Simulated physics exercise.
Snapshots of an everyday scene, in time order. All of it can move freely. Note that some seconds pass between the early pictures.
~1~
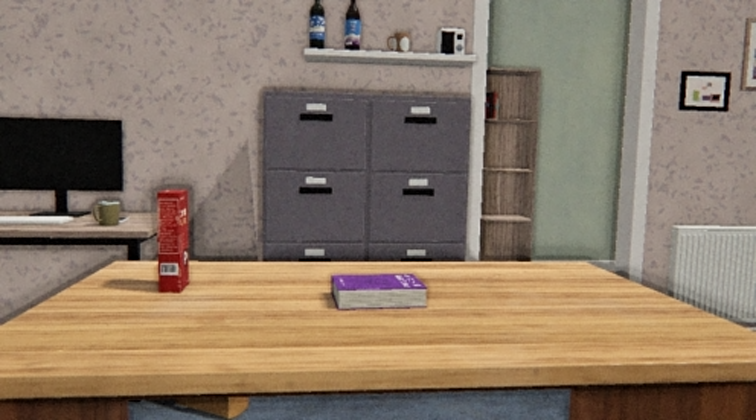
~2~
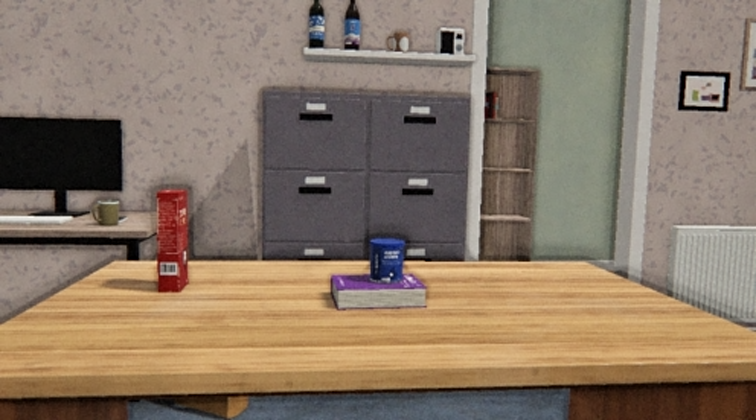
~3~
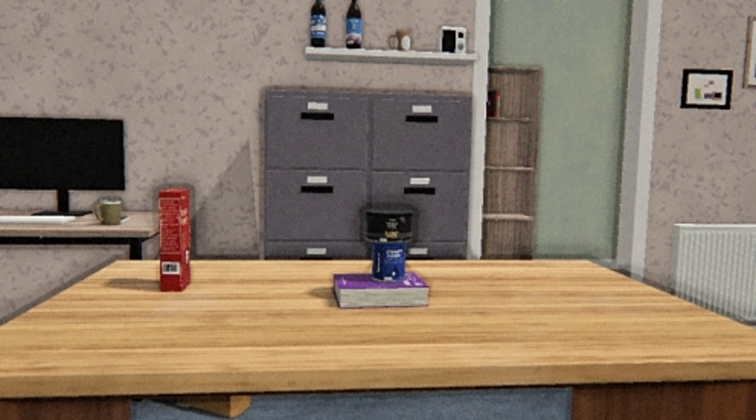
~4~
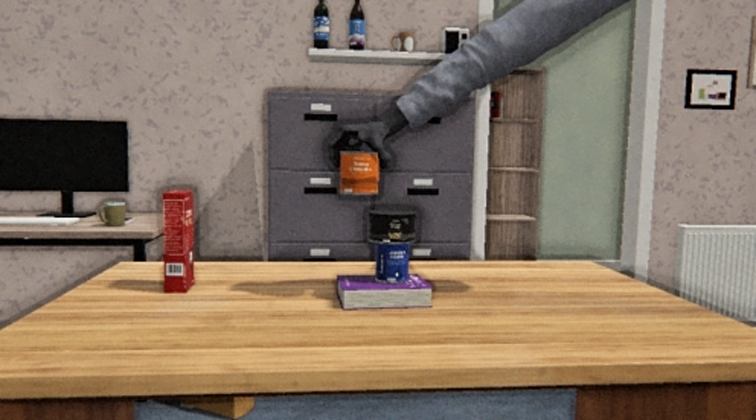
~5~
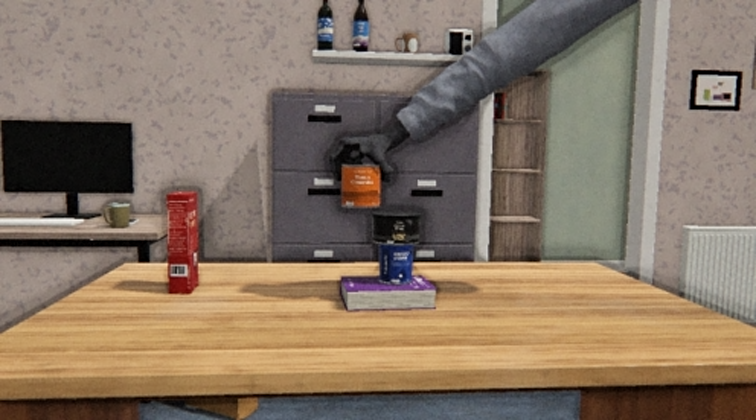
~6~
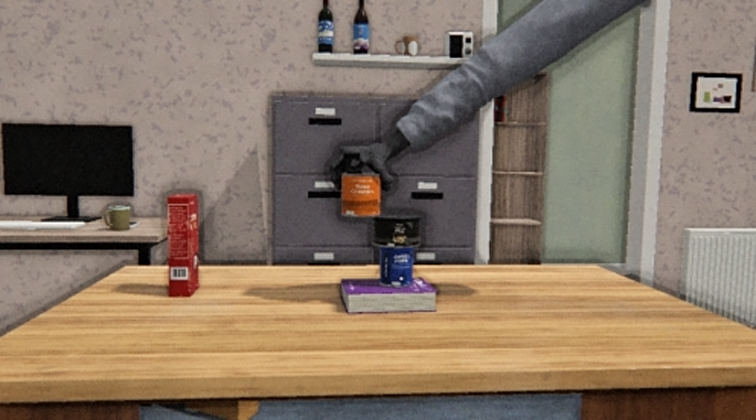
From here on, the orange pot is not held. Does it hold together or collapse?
Doesn't stay together.
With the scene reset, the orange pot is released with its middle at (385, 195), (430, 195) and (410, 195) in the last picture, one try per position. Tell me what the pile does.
First, it holds; second, it comes apart; third, it stays up.
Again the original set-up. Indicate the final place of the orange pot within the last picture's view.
Near (266, 284).
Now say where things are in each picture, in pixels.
The last thing is not in view yet; purple book (378, 291), in the first frame.
The last thing is not in view yet; blue pot (387, 261), in the second frame.
The last thing is not in view yet; purple book (379, 289), in the third frame.
On its way; orange pot (359, 173); blue pot (392, 261), in the fourth frame.
On its way; orange pot (361, 186); purple book (386, 292), in the fifth frame.
Set down, still held; orange pot (361, 194); blue pot (397, 265), in the sixth frame.
Then, 0.30 s after the last picture, orange pot now fallen.
Then, 0.40 s after the last picture, things are still on the move.
Then, 0.50 s after the last picture, as before.
At rest, fallen, orange pot; the other 4 in place. Seen from the same camera at the end, orange pot near (266, 284). The pile comes apart.
